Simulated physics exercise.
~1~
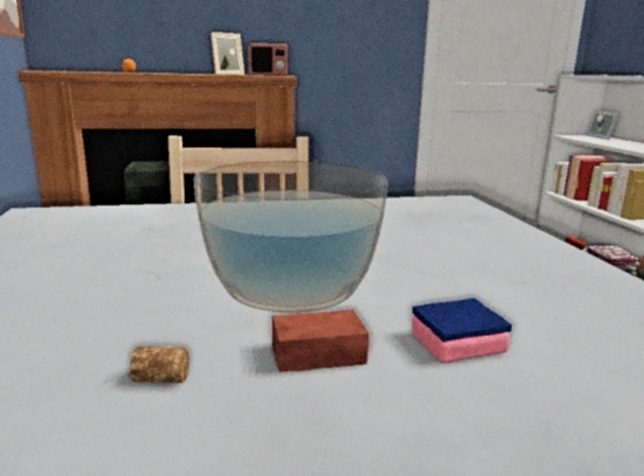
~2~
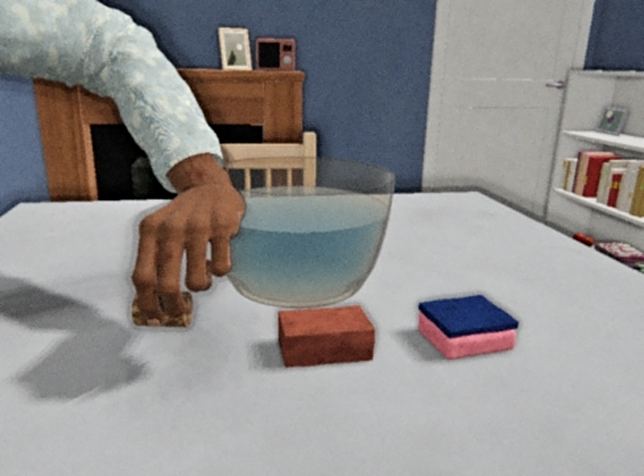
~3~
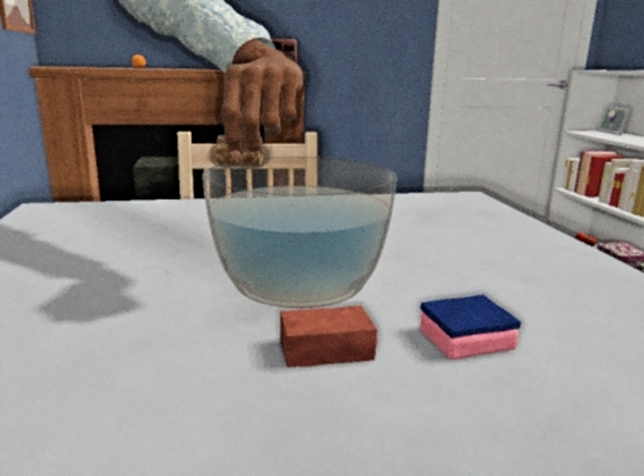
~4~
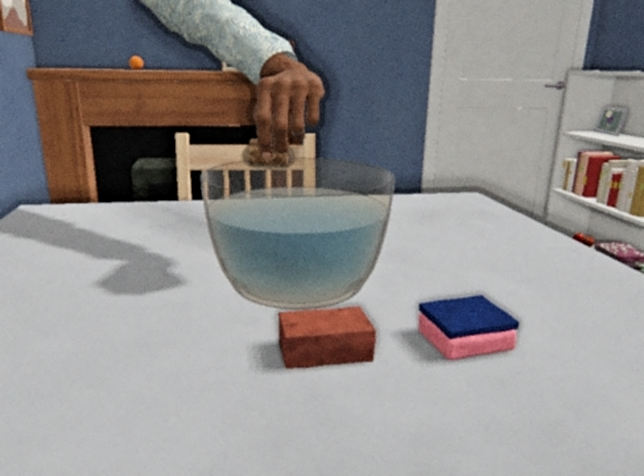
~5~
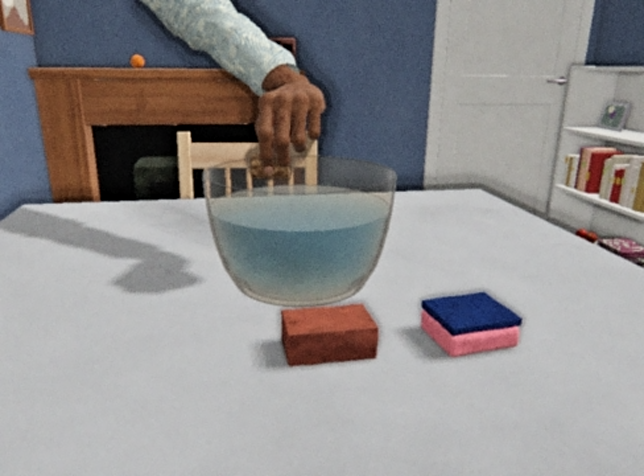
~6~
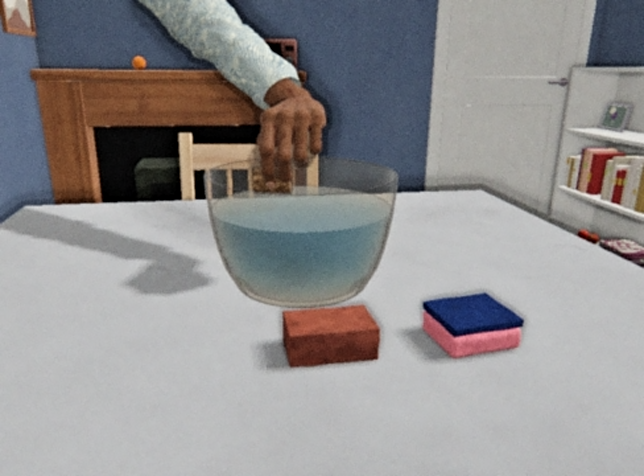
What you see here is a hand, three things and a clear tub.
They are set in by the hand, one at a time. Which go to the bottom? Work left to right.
Note: Left one is buoyant, middle one heads down, right one is buoyant.
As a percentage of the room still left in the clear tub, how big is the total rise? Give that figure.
It works out near 12 per cent.
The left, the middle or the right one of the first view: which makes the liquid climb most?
The centre piece.
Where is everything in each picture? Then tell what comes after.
In the first picture, the row from the left; cork (161, 364); piece of brick (319, 339); sponge (459, 329).
In the second picture, a hand picks up the cork; cork (164, 308); sponge (465, 326).
In the third picture, it is carried over; cork (240, 150); piece of brick (327, 335).
In the fourth picture, it is above the clear tub; cork (269, 152); sponge (465, 327).
In the fifth picture, it comes down; cork (271, 166); piece of brick (328, 334).
In the sixth picture, it is just over the surface; cork (273, 181); piece of brick (329, 335); sponge (470, 325).
A moment on, the cork stays afloat.
Further on, the piece of brick drops to the bottom.
When it is over, the sponge stays afloat; afloat, cork and sponge.
